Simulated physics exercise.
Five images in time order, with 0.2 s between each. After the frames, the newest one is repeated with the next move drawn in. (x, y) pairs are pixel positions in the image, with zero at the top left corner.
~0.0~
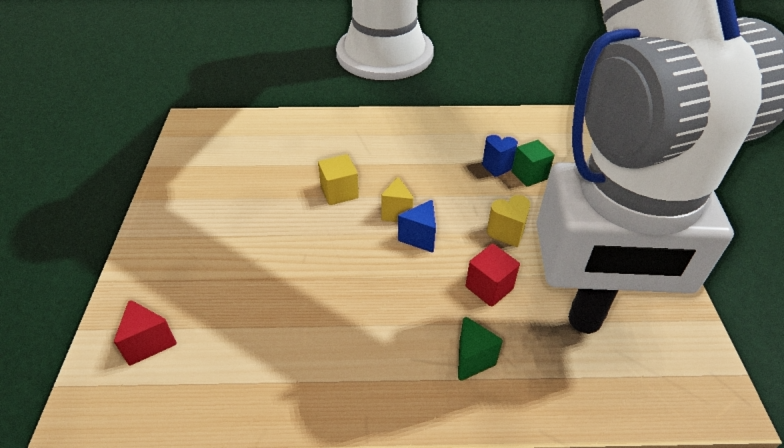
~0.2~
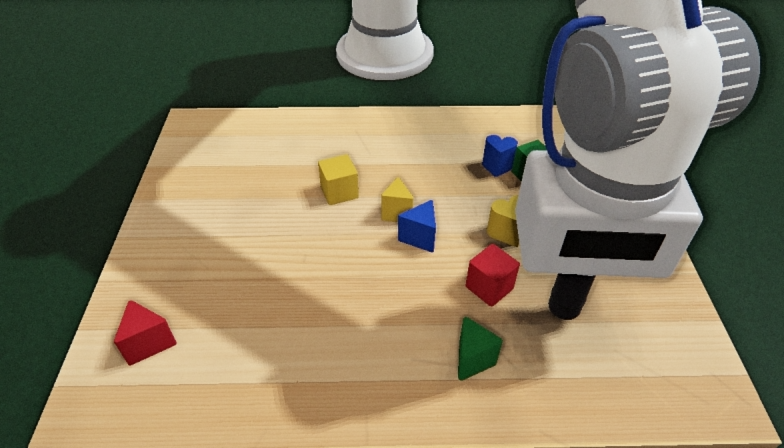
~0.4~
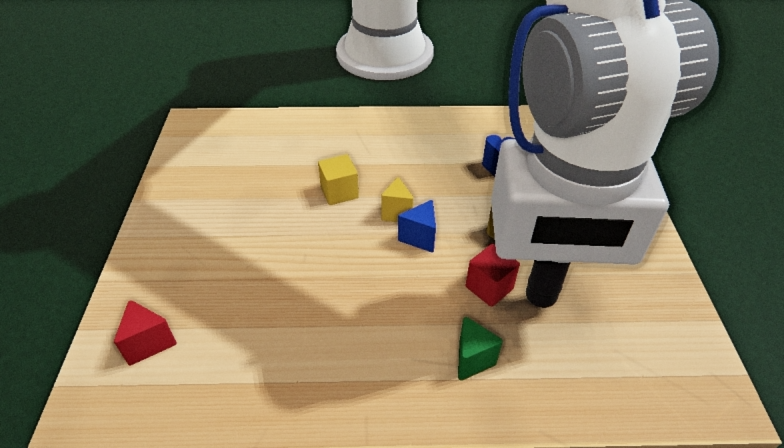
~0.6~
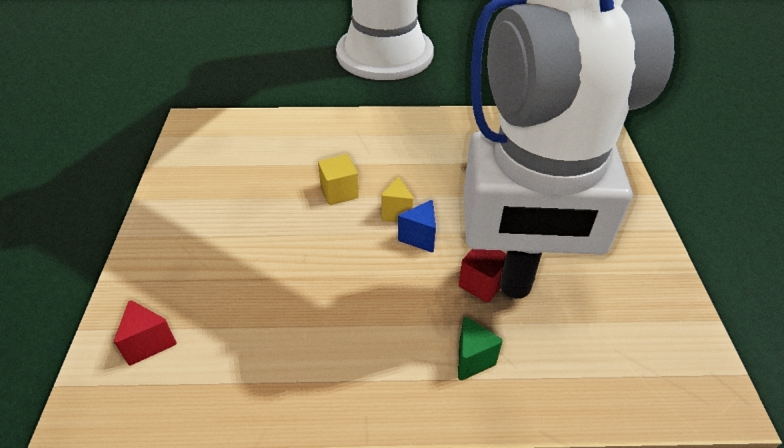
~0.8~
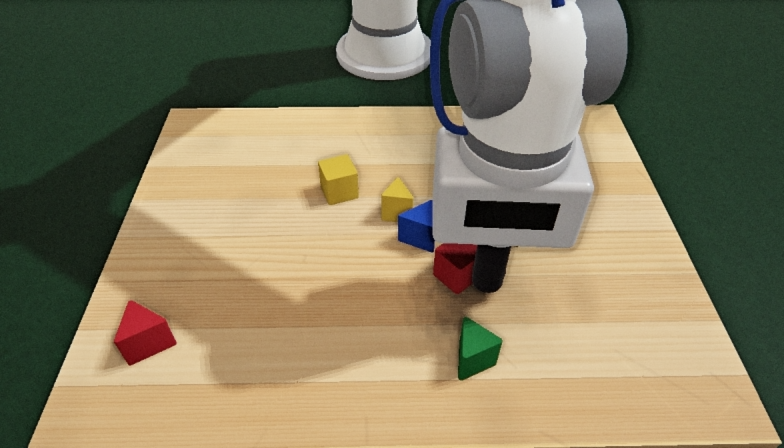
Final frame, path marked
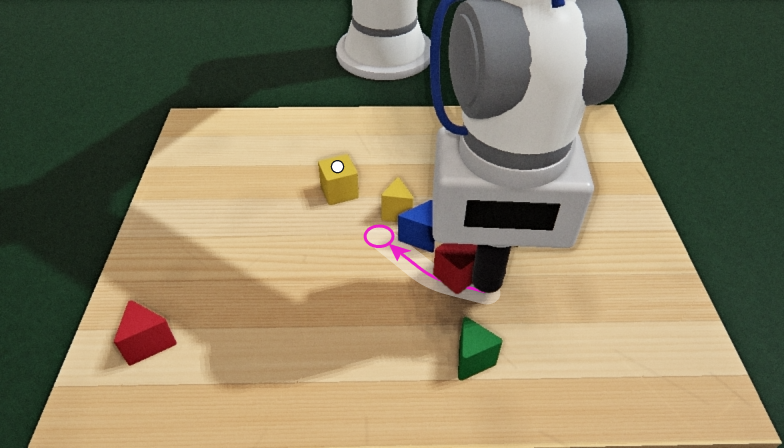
Robot arm with a black rod moving left across a wooden table, then pushing a red block left among scattered coloured blocks.
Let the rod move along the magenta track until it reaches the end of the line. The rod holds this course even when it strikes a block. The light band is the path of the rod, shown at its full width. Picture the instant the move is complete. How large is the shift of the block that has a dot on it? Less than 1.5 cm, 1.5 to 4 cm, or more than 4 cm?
It goes under 1.5 cm.
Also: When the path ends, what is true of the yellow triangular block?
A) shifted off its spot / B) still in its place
A (shifted off its spot)
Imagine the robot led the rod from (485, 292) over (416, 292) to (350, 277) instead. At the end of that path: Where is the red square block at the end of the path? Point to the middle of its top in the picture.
Its top face will be centred at roughly (440, 242).
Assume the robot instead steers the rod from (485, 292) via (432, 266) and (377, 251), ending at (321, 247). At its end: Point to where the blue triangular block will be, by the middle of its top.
In the picture, that point is around (383, 201).
The line goes from (485, 292) through (423, 271) to (379, 236); the dot is on the yellow square block.
On the path given first. One third of the way, rod at (442, 270); blue triangular block at (414, 204); red square block at (423, 233), turned 25° clockwise.
Two thirds of the way, rod at (408, 249); yellow triangular block at (389, 170), turned 15° anticlockwise; blue triangular block at (402, 183), turned 25° clockwise; red square block at (397, 210), turned 45° clockwise.
At the end, rod at (379, 226); yellow square block unmoved; yellow triangular block at (385, 159), turned 25° anticlockwise; blue triangular block at (401, 170), turned 15° clockwise; red square block at (390, 190), turned 80° clockwise.
